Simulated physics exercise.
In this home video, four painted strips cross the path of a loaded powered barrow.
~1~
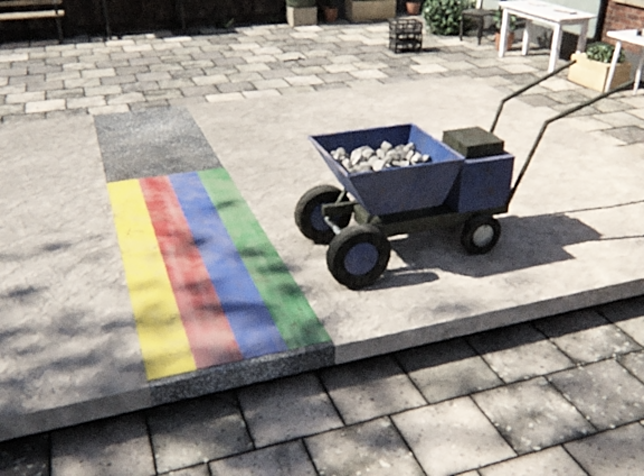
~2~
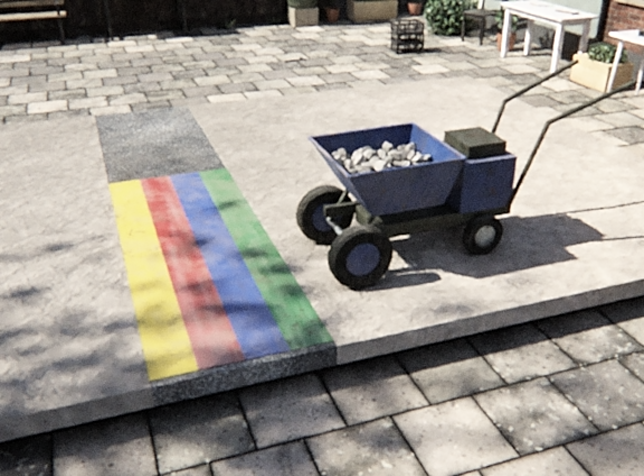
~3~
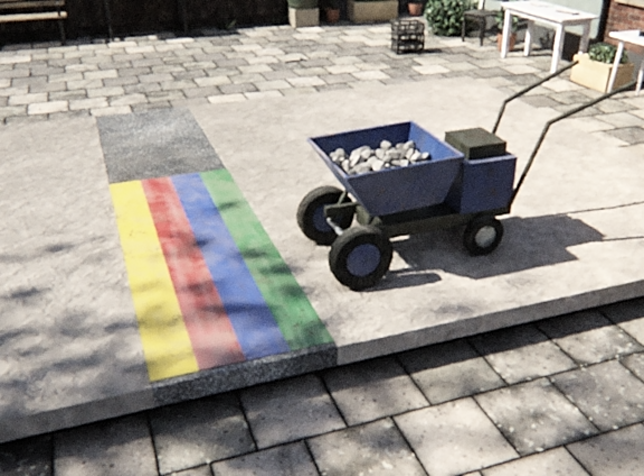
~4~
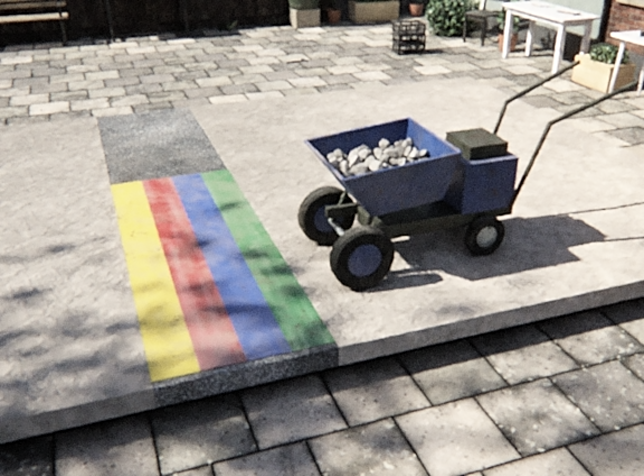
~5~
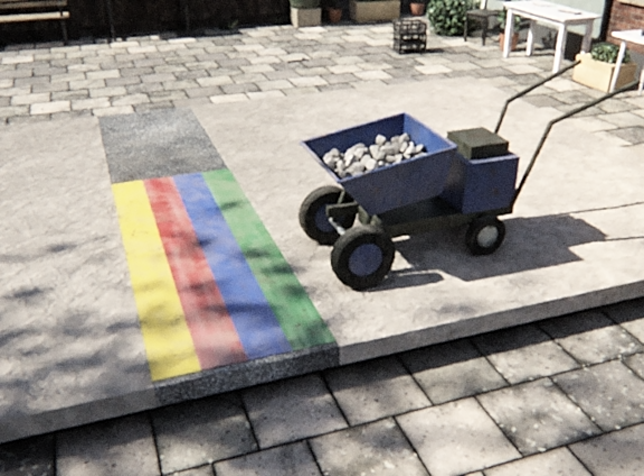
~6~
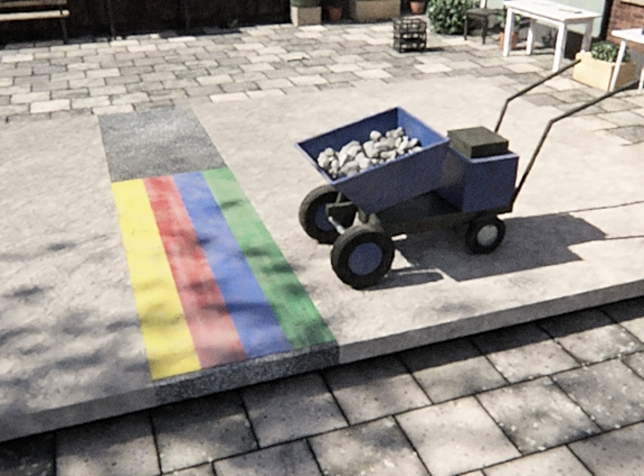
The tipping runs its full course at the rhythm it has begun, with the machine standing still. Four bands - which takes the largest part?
Largest part: The blue band.
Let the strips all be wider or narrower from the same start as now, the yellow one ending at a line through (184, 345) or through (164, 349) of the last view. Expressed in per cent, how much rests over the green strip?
First some 10, then 10 per cent.
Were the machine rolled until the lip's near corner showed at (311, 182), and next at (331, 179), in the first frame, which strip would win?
Red, then the blue one.
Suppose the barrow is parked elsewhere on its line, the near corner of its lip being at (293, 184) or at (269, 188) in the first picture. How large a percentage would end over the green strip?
The first stop gives 0 per cent; the second gives 0 per cent.
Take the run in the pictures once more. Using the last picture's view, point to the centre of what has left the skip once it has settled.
Around (233, 277), give or take.
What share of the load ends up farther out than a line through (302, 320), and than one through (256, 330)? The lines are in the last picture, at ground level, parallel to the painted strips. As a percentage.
Respectively 80 and 40 %.
Just after the last frame, skip tipped steeply; every one in the skip.
A moment on, skip tipped steeply; almost all in the skip; just a few over the blue strip.
Further on, skip tipped right over; roughly a third in the skip; just a few over the green strip; roughly a third over the blue strip; about a tenth over the red strip; just a few over the yellow strip; just a few off the paint.
When it is over, skip tipped right over; about a tenth in the skip; roughly a quarter over the green strip; roughly a third over the blue strip; roughly a quarter over the red strip; about a tenth over the yellow strip; just a few off the paint.
